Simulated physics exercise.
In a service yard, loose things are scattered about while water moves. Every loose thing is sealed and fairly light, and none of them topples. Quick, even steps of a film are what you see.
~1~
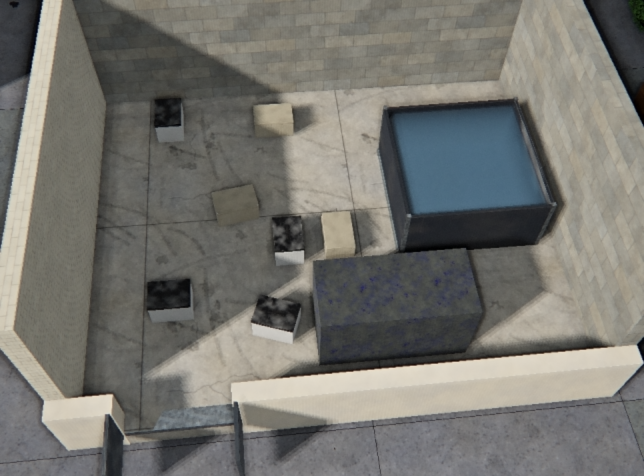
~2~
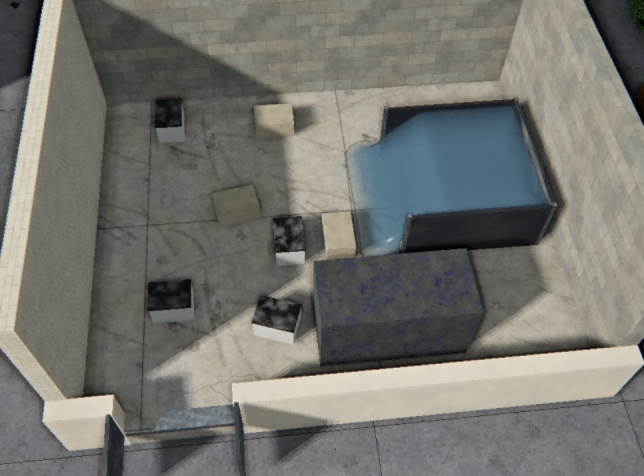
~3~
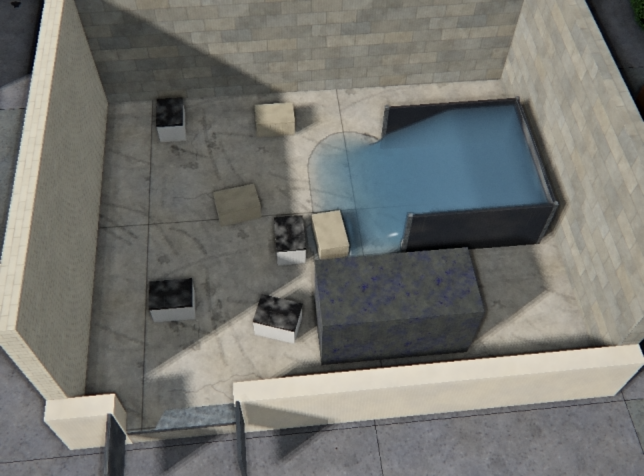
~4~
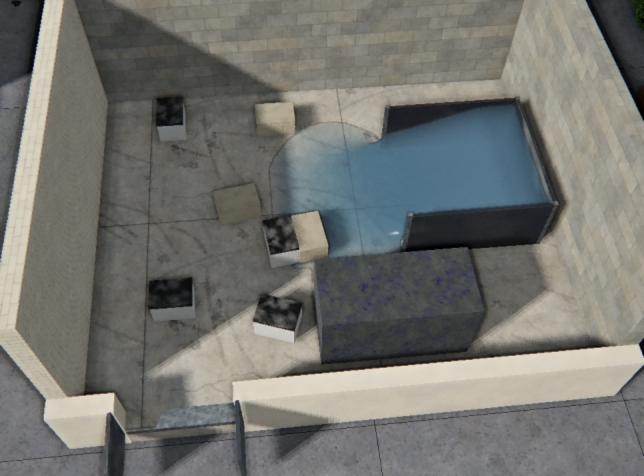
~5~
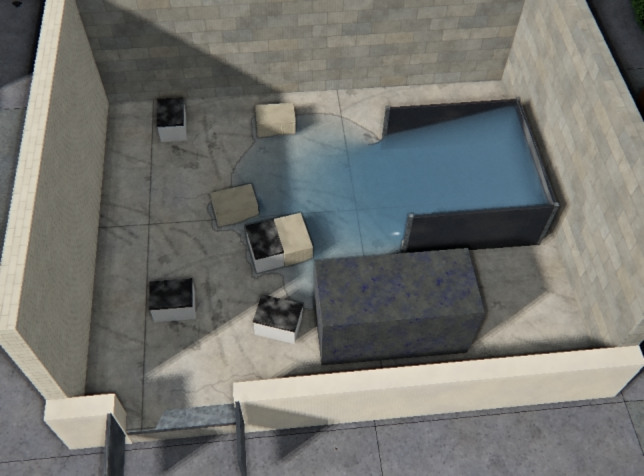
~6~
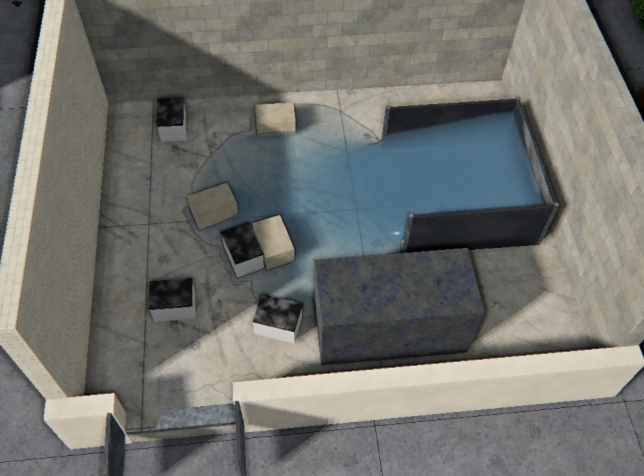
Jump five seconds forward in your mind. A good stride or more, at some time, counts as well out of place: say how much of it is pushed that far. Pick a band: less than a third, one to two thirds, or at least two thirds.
The fraction is at least two thirds of them.
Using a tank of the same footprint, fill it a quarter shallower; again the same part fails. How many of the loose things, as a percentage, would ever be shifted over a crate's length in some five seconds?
100 % or so.
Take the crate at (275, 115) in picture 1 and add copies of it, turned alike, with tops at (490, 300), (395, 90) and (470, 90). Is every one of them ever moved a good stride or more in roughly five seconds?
Sequence: Doesn't go far, doesn't go far, doesn't go far.
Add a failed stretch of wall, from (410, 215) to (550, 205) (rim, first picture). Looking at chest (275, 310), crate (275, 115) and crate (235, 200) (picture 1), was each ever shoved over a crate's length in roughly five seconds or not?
Lab note - in sequence: Did not travel far; did not travel far; travelled far enough.
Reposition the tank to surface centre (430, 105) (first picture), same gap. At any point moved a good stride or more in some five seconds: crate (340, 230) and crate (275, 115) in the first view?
The first one fell short, the second covered the distance.
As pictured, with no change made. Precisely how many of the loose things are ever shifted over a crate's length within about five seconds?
The answer is 7.
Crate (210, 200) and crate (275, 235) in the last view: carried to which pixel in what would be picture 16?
Estimate: First at (105, 168), second at (131, 287), approximately.
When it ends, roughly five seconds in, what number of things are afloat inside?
I make it 6.
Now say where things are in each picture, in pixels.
In the first frame, a crate at (338, 229), on the bottom; a chest at (288, 233) rests on the ground; 0 of 7 have shifted.
In the second frame, a crate at (339, 230), on the bottom; a chest at (288, 233), on the bottom; 0 of 7 have shifted.
In the third frame, a crate at (330, 230), on the bottom, close to its start; a chest at (289, 232) rests on the ground; 1 of 7 have shifted.
In the fourth frame, a crate at (309, 231) rests on the ground, a stride from its start; a chest at (280, 234), on the bottom, close to its start; 2 of 7 have shifted.
In the fifth frame, a crate at (293, 233), on the bottom, a stride from its start; a chest at (264, 238) rests on the ground, a stride from its start; 2 of 7 have shifted.
In the sixth frame, a crate at (273, 236) rests on the ground, a stride from its start; a chest at (242, 242) rests on the ground, a stride from its start; 3 of 7 have shifted.
A moment on, 3 of 7 are well off their spots; 1 afloat.
Next, 7 of 7 are well off their spots; 6 afloat.
Later, 7 of 7 are well off their spots; 5 afloat.
In the end, 5 of 7 are well off their spots, and 7 have been at some point; 6 afloat.
